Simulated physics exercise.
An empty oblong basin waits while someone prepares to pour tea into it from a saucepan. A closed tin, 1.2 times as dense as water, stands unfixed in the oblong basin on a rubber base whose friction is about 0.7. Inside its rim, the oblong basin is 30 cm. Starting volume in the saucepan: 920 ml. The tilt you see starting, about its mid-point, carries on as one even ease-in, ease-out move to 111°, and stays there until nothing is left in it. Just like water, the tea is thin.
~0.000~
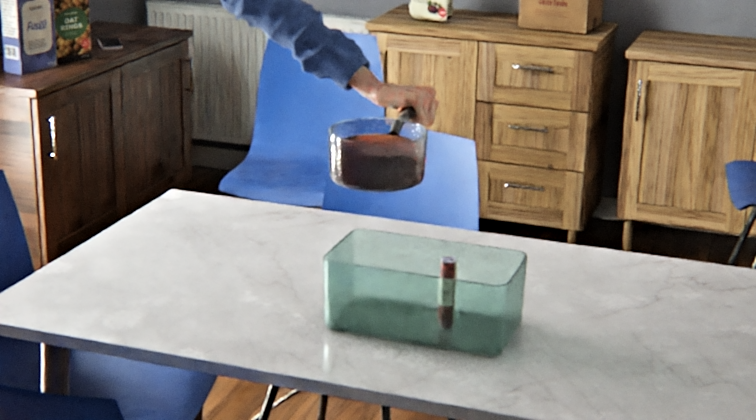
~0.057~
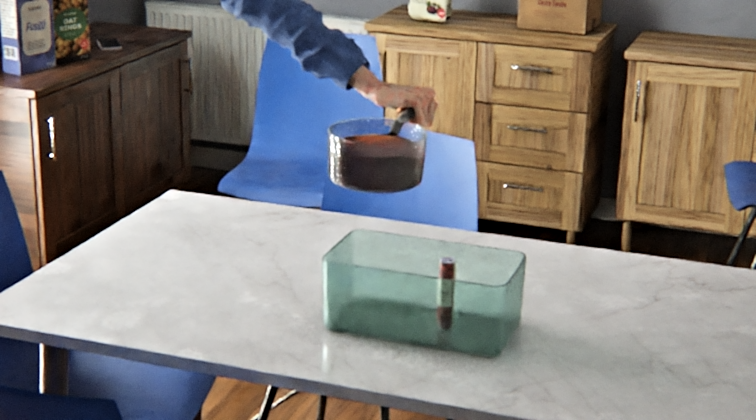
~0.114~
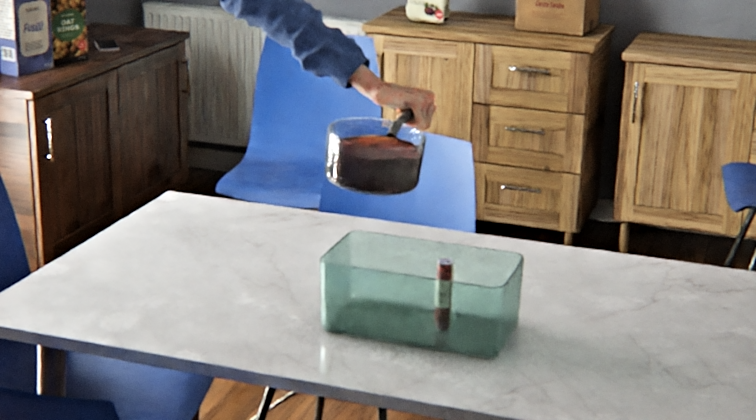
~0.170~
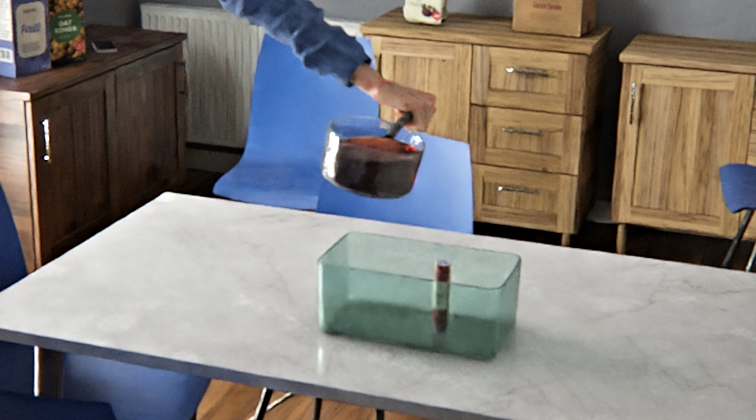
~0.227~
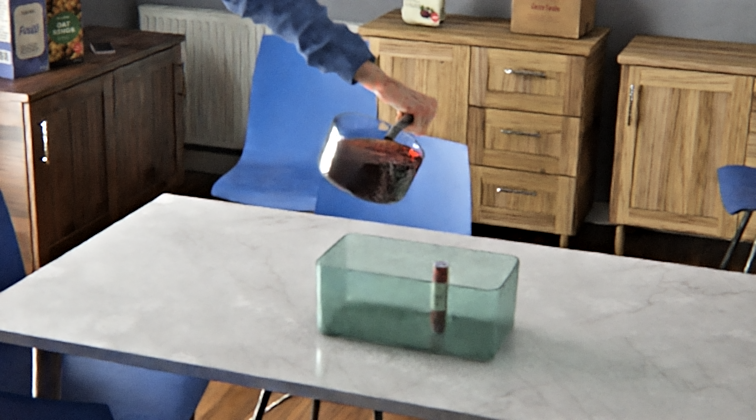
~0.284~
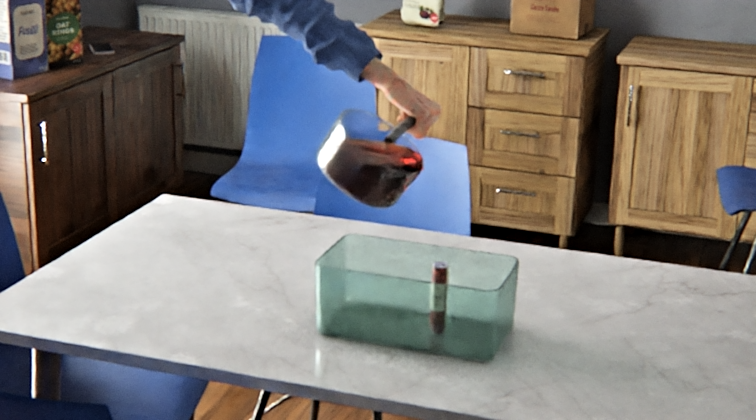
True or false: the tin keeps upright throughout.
True.
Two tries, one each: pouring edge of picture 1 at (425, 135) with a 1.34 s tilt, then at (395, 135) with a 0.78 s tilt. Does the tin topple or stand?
Run one: It does not tip. Run two: It tumbles.
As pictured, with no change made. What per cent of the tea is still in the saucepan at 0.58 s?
About 28 per cent.
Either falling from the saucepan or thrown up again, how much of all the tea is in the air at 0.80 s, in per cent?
Airborne fraction: Approx. 10 %.
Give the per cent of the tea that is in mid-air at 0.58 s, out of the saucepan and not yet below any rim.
44 %.
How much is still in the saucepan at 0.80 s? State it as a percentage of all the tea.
Around 5 percent of it.
Then, 0.58 s in, the tilt is 94° and 29 per cent is still to pour; the tin stands where it began.
Then, 0.80 s in, the tilt is 111° and 5 per cent is still to pour; the tin stands 1 cm from where it began.
Then, 1.03 s in, the tilt is 111° and 0 per cent is still to pour; the tin stands 1 cm from where it began.
Then, 1.28 s in, the tilt is 111° and 0 per cent is still to pour; the tin stands where it began.
Finally, the tin stands where it began.
